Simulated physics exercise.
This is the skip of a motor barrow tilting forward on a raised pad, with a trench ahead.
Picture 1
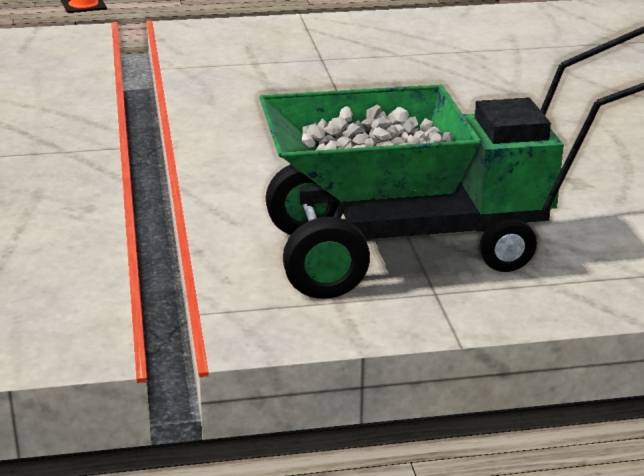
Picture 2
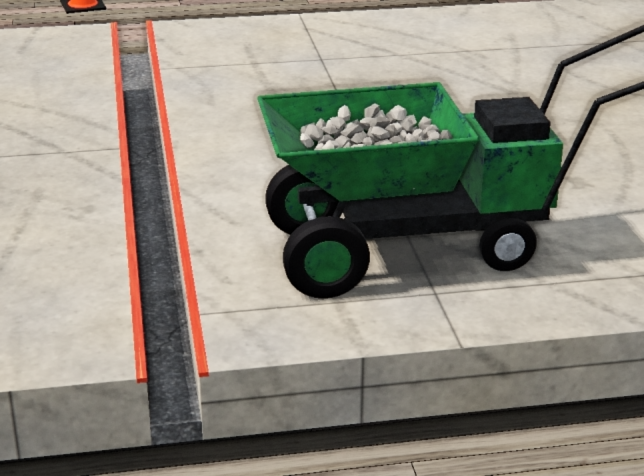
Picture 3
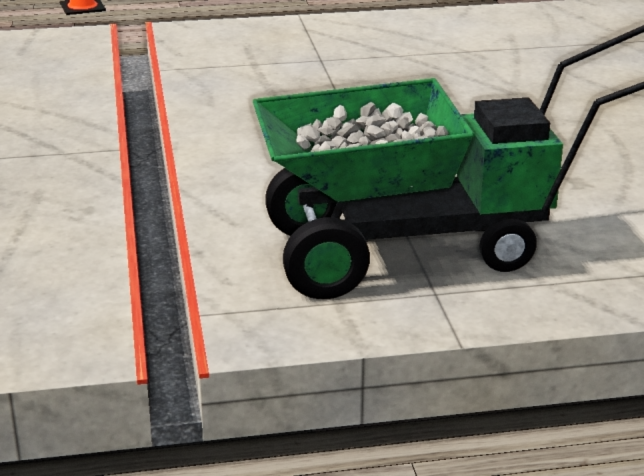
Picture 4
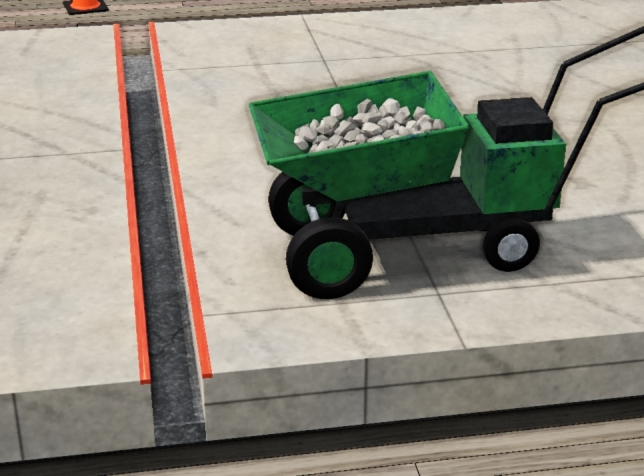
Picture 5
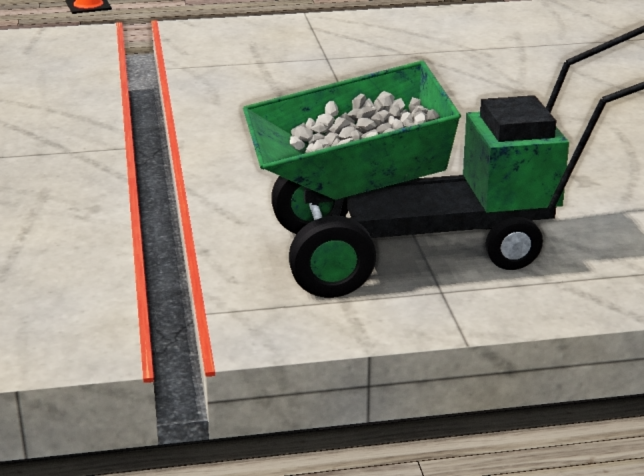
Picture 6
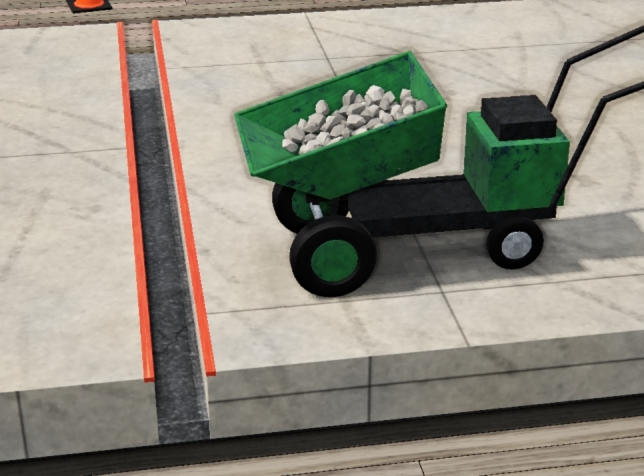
A green skip full of broken stones tilts forward to the left on a motor barrow.
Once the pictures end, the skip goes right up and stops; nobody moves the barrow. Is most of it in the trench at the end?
The trench ends with more than half of it.
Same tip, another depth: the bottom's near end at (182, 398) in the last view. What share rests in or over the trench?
It comes to 70 per cent or so.
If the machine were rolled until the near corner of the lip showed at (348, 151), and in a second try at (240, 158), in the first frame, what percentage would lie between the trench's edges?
In turn 40 and 40 in a hundred.
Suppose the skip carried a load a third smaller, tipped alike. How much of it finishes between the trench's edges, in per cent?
Roughly 100 in a hundred.
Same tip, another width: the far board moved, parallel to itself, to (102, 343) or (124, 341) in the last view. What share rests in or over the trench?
About 100 and 100 per cent.
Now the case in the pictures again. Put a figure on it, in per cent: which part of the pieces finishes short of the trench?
Near 5 %.
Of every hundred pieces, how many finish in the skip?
It comes to 0 per cent or so.
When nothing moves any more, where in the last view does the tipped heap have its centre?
Close to (170, 302).
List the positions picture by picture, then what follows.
In the first picture, lip of the skip (281, 155), level; top of the load (381, 135), broken stones; first edge of the trench (198, 334); far edge (139, 339), the trench under half as wide as the skip, and about as deep as wide.
In the second picture, lip of the skip (279, 156), level; top of the load (391, 134).
In the third picture, lip of the skip (274, 159), tipped barely; top of the load (387, 132).
In the fourth picture, lip of the skip (269, 163), tipped a little; top of the load (404, 135).
In the fifth picture, lip of the skip (263, 167), tipped a little; top of the load (399, 128).
In the sixth picture, lip of the skip (253, 175), tipped clearly; top of the load (401, 119); first edge of the trench (205, 333); far edge (146, 339).
Just after the last frame, skip tipped steeply; every one in the skip.
A moment on, skip tipped right over; the larger part in the skip; just a few short of the trench; about a tenth in or heaped over the trench; just a few falling.
Further on, skip tipped right over; just a few in the skip; just a few short of the trench; almost all in or heaped over the trench; about a tenth beyond it.
When it is over, skip tipped right over; just a few short of the trench; almost all in or heaped over the trench; about a tenth beyond it.
